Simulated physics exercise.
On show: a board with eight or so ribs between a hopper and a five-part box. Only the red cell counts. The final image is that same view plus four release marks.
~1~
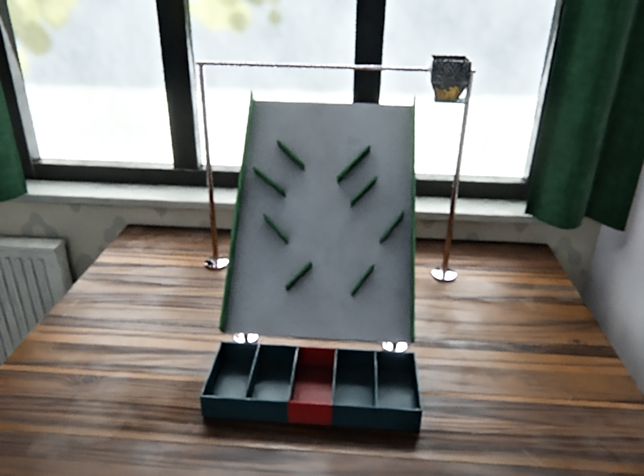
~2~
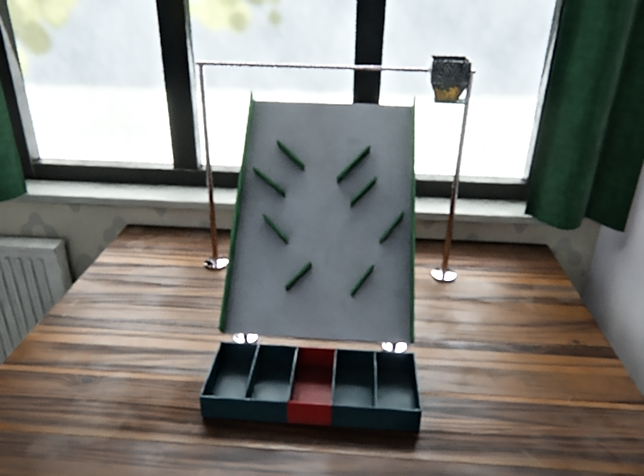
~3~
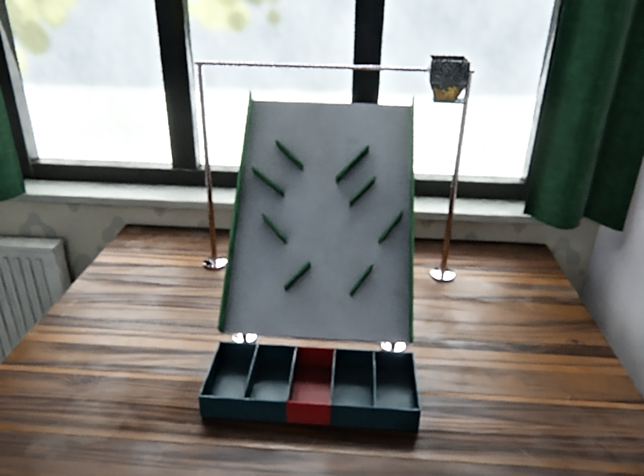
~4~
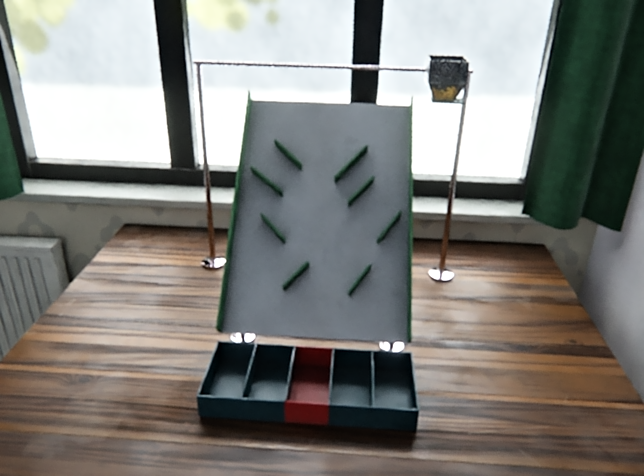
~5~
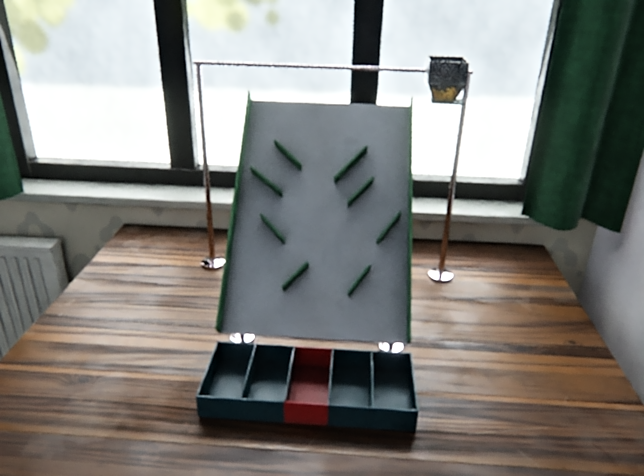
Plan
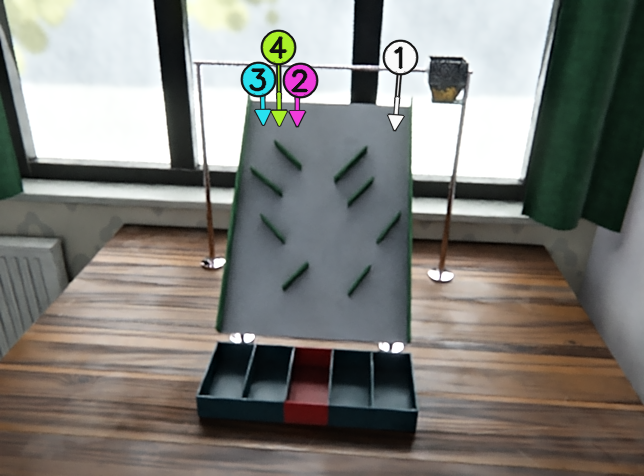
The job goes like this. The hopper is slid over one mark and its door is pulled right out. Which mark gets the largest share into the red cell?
Choose 1.
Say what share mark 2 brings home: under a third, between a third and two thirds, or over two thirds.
Between a third and two thirds.
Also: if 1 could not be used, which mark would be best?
The answer is 2.
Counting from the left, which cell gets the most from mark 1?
The third from the left.
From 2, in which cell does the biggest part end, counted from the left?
The third.
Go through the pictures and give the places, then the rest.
In the first picture, hopper (446, 92), puffed corn balls, door shut.
In the second picture, ribs (277, 140) to (303, 164), (338, 177) to (370, 146), (253, 167) to (284, 192).
In the third picture, ribs (350, 201) to (375, 176), (262, 214) to (285, 238), (380, 239) to (403, 211).
In the fourth picture, ribs (283, 286) to (308, 262), (349, 292) to (370, 264).
In the fifth picture, red cell (306, 412), number 3 of 5 from the left.
On the marked copy, mark 1 meets the board at (395, 124); mark 2 meets the board at (297, 120); mark 3 meets the board at (263, 119); mark 4 meets the board at (279, 120).
Choosing 1, roughly two thirds in the red cell, roughly a quarter in other cells.
Choosing 2, roughly half in the red cell, roughly a third in other cells, about a tenth outside the box.
Choosing 3, about a tenth in the red cell, the larger part in other cells, about a tenth outside the box.
Choosing 4, roughly a quarter in the red cell, roughly two thirds in other cells, about a tenth outside the box.
